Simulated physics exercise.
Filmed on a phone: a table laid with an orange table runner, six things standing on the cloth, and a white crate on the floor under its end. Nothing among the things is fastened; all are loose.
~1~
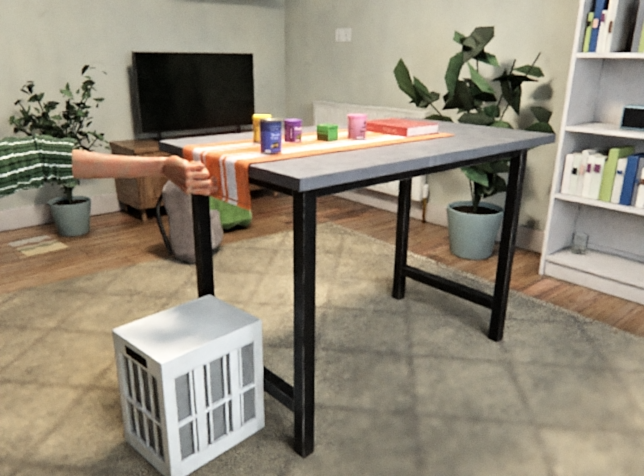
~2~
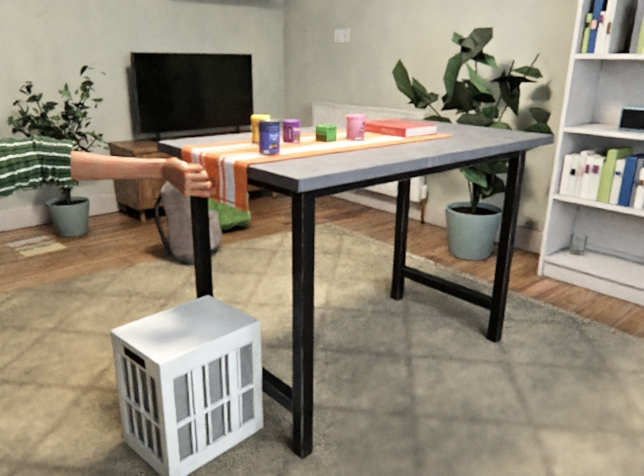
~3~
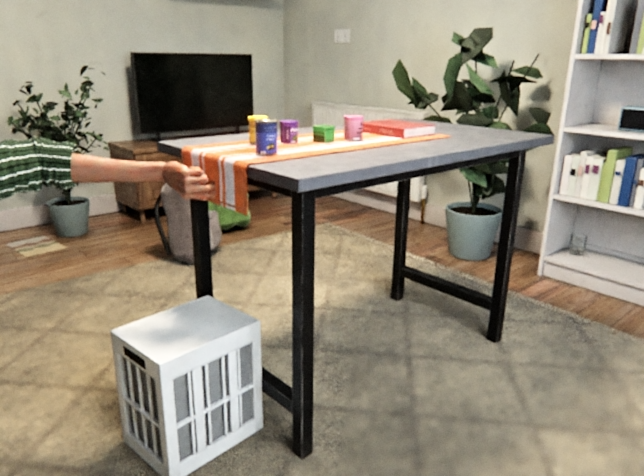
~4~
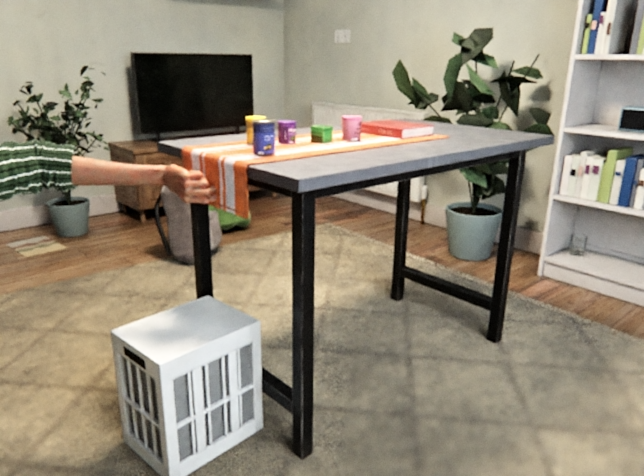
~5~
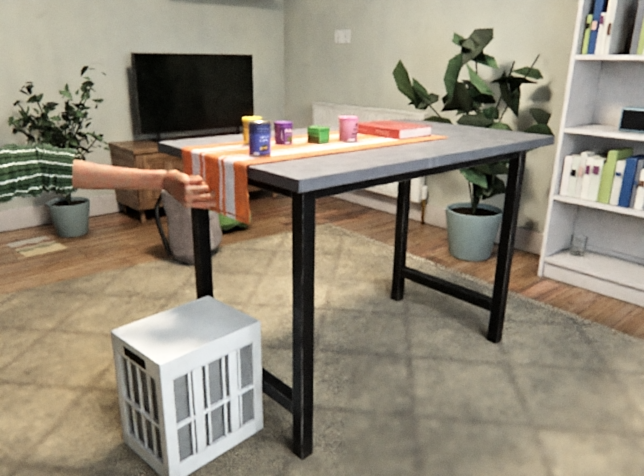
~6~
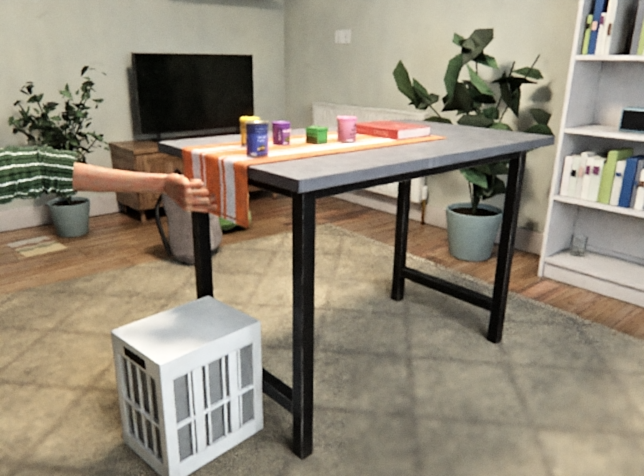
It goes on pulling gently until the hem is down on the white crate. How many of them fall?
Yeah well, the pull sends off three pieces and stops there.
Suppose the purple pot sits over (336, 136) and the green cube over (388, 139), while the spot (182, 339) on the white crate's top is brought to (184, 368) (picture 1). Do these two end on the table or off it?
Purple pot: Safe; green cube: Safe.
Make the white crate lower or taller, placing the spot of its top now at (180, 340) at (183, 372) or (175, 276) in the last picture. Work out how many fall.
Counting them gives 4 and 1.
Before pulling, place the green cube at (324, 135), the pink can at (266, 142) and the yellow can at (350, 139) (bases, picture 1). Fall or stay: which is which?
As for the green cube, it holds its spot; the pink can, it leaves the top; the yellow can, it holds its spot.
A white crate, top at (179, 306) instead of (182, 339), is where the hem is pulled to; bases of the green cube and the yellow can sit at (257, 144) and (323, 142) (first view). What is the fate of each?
First the green cube: It ends off the top. Then the yellow can: It is still up there.
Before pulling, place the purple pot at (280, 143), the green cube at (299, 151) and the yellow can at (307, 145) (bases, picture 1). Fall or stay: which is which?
Purple pot: Off; green cube: Off; yellow can: Off.
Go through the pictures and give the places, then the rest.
The first picture shows hem (250, 210); blue can (271, 119); yellow can (262, 116); purple pot (293, 120); green cube (328, 125); pink can (357, 115); top of the crate (182, 339).
The second picture shows hem (248, 212); blue can (269, 120).
The third picture shows hem (247, 216); yellow can (258, 117).
The fourth picture shows hem (248, 219); purple pot (287, 121); top of the crate (180, 340).
The fifth picture shows hem (249, 224); green cube (319, 127).
The sixth picture shows hem (247, 228); blue can (257, 121); yellow can (250, 118); purple pot (281, 122); green cube (317, 127); pink can (347, 117).
A little later, hem near (215, 252); blue can gone.
Next, hem near (216, 292); blue can and yellow can gone.
Later still, hem on the crate; blue can, yellow can and purple pot gone.
When it is over, hem on the crate; blue can, yellow can and purple pot gone. The answer is three.
